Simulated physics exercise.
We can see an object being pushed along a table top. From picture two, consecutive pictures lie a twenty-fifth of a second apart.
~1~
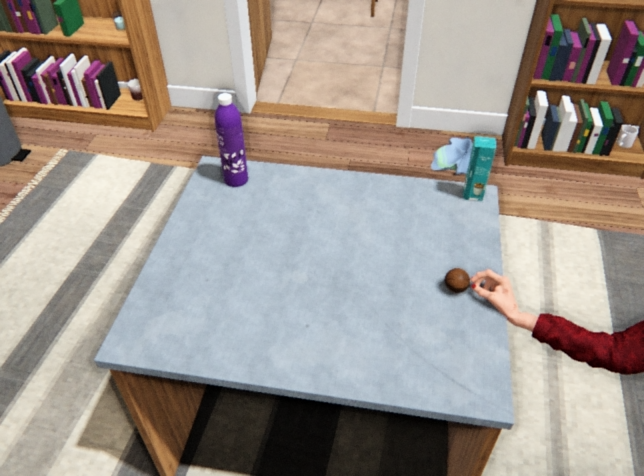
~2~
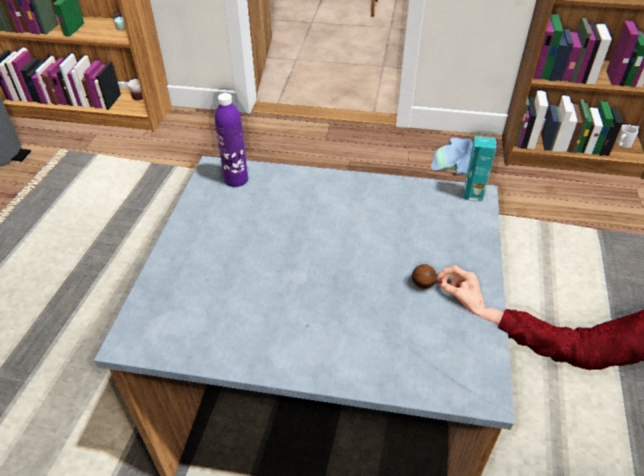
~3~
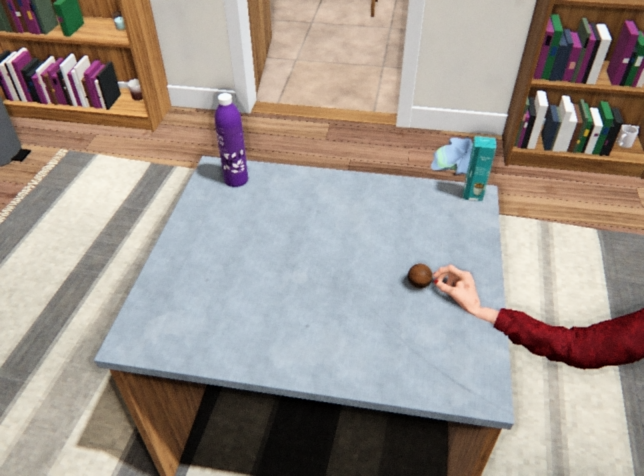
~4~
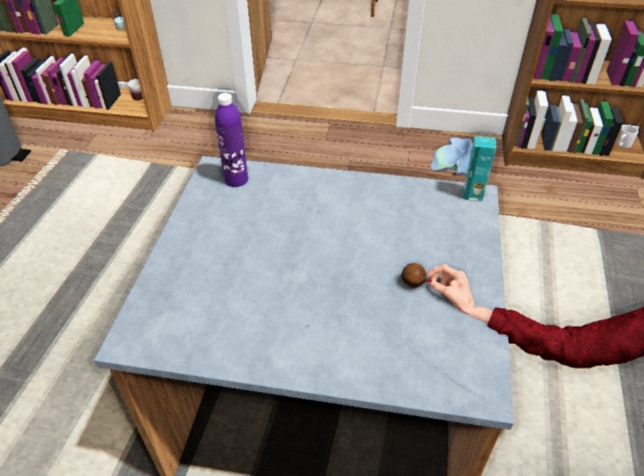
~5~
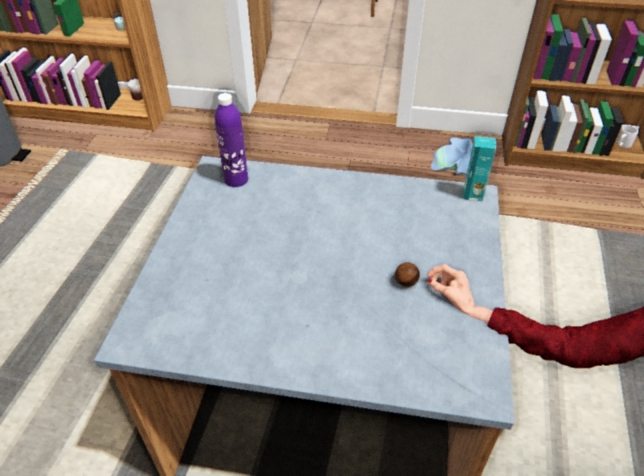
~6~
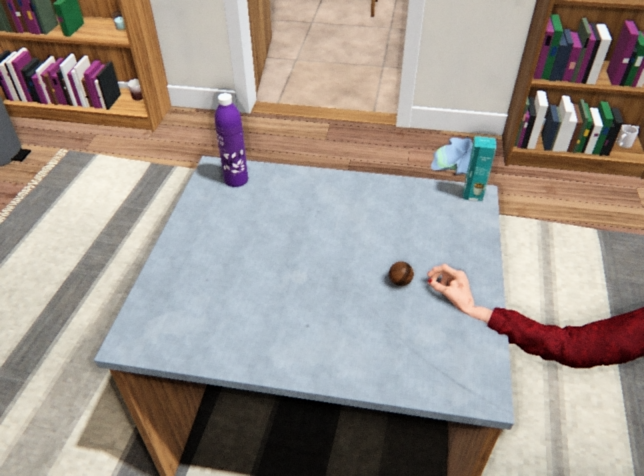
The video shows a hand in a red sleeve pushing a small brown ball leftward across a gray table top, with a purple bottle and a teal box near the far edge, before the ball rolls slightly away from the fingers.
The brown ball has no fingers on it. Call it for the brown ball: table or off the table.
Table.
Then, 0.10 s after the last picture, brown ball rolled about its own width near (387, 272).
Then, 0.20 s after the last picture, brown ball rolled about its own width near (376, 271).
Then, 0.40 s after the last picture, brown ball rolled well along near (361, 269).
At rest, moved from the start, brown ball. Seen from the same camera at the end, brown ball near (357, 269).
